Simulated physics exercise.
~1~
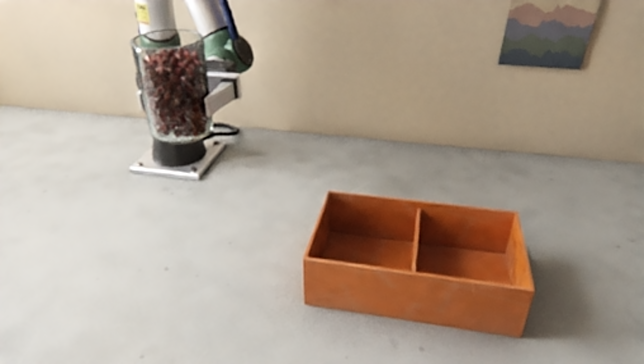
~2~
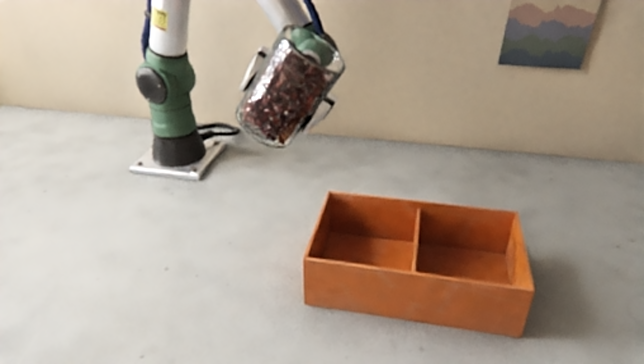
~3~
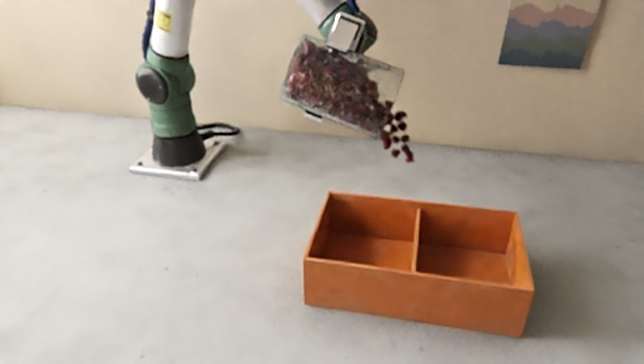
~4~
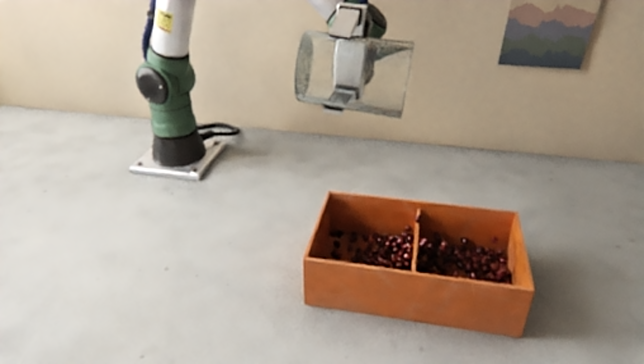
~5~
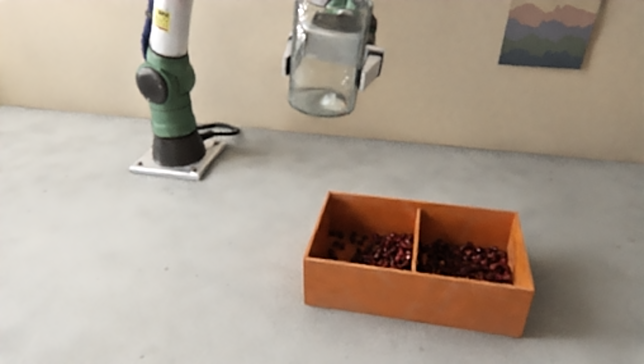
An orange-brown open box, divided in two by a cross wall, sits right of centre on a pale grey tabletop, seen from slightly above. Behind it, a white and green robot arm stands at the left against a beige wall, where a picture of layered hills hangs at the upper right. The arm holds a clear cup full of dark reddish beans, then swings it right and tips it. Beans spill from its mouth and drop into the box, settling in both compartments. Finally, the arm turns the emptied cup upright above and behind the box, leaving the beans shared about evenly.
